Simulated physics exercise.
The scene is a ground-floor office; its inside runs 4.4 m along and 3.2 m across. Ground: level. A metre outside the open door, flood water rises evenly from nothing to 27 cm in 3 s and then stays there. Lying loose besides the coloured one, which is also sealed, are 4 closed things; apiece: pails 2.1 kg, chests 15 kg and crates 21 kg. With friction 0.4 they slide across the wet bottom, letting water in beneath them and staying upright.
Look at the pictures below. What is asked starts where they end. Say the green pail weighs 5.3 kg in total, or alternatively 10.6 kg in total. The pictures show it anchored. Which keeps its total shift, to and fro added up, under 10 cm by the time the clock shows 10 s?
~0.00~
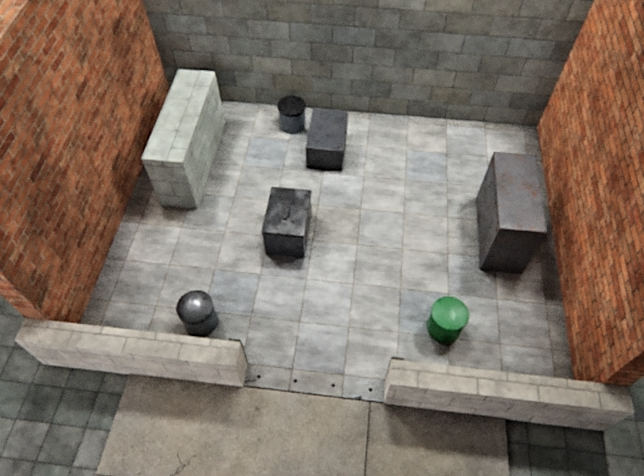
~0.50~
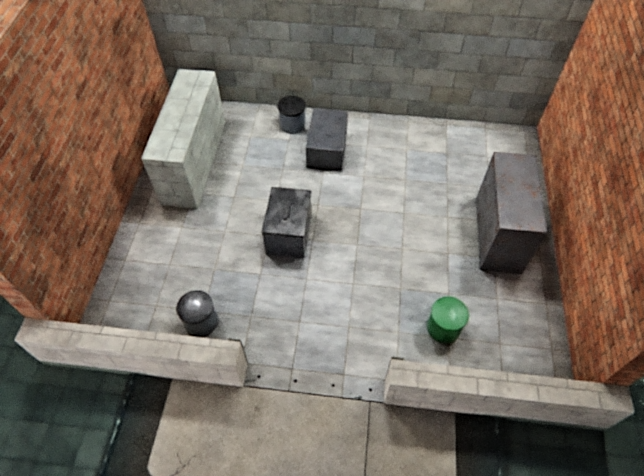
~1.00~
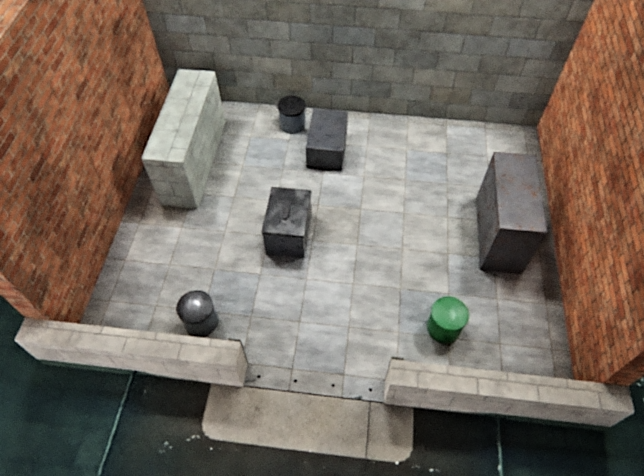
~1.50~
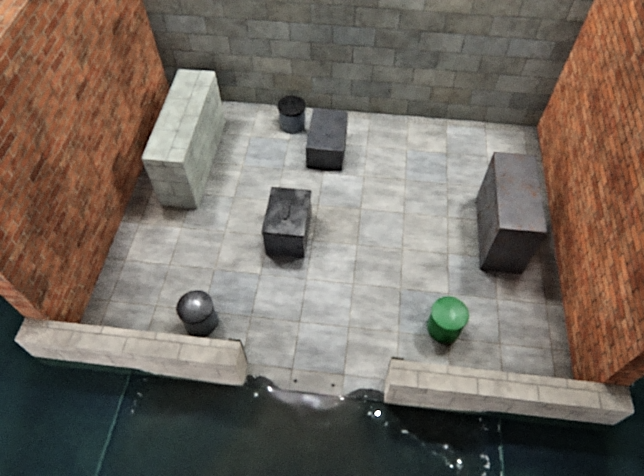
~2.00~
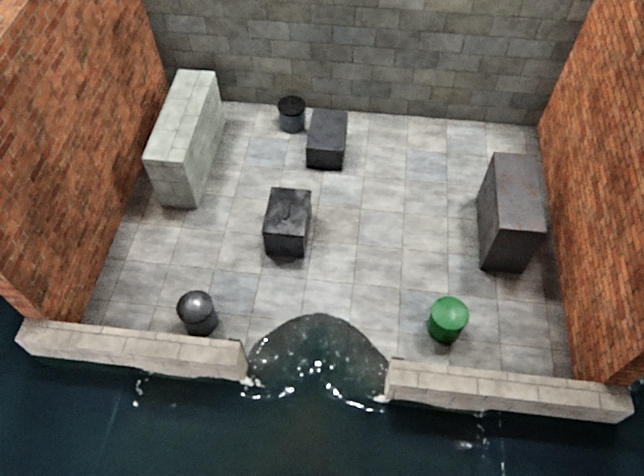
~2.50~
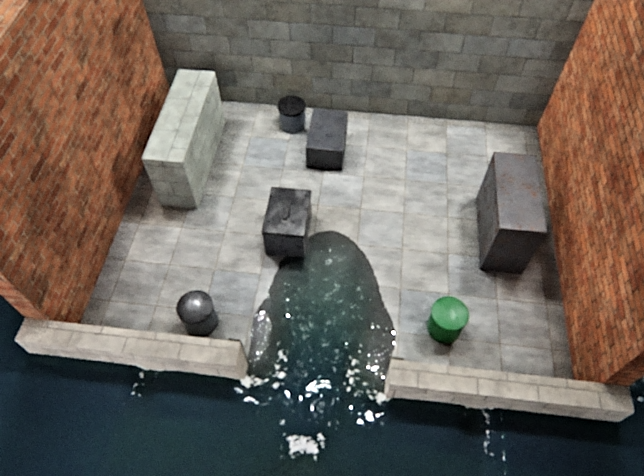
The heavier weight is required.
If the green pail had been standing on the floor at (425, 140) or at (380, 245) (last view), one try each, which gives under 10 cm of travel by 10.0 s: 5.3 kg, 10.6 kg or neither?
Going in order: Neither weight works, neither weight works.
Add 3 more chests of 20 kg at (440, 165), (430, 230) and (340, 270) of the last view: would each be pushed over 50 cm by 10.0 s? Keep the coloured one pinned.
In that order: Beyond it, beyond it, beyond it.
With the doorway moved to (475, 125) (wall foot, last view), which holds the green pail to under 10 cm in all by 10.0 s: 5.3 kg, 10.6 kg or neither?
In that case neither load is enough.
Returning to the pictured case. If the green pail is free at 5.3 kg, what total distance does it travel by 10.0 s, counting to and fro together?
I'd say roughly 20 centimetres in all.
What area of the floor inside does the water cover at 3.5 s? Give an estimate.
Flooded: Near 6.0 m2.
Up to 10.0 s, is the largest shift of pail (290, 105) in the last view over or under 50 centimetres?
That one is below half a metre, as it turns out.
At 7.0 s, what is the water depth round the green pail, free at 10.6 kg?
Something like 3 centimetres.
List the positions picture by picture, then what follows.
In the first frame, the green pail at (450, 313), on the bottom; 0.0 m2 under water; 0 of 5 have shifted.
In the second frame, the green pail at (450, 313), on the bottom; 0.0 m2 under water; 0 of 5 have shifted.
In the third frame, the green pail at (450, 313), on the bottom; 0.0 m2 under water; 0 of 5 have shifted.
In the fourth frame, the green pail at (450, 313), on the bottom; water covers 0.0 m2; 0 of 5 have shifted.
In the fifth frame, the green pail at (450, 313), on the bottom; water covers 0.5 m2; 0 of 5 have shifted.
In the sixth frame, the green pail at (450, 313) rests on the ground; water covers 1.4 m2; 0 of 5 have shifted.
After 3.5 s the green pail would be 0 cm from its start with 5.3 kg and 0 cm from its start with 10.6 kg; 1 cm of water round it then.
After 4.5 s the green pail would be 0 cm from its start with 5.3 kg and 0 cm from its start with 10.6 kg; 2 cm of water round it then.
After 7.0 s the green pail would be 0 cm from its start with 5.3 kg and 0 cm from its start with 10.6 kg; 3 cm of water round it then.
After 10.0 s the green pail would be 11 cm from its start with 5.3 kg and 0 cm from its start with 10.6 kg; 8 cm of water round it then.
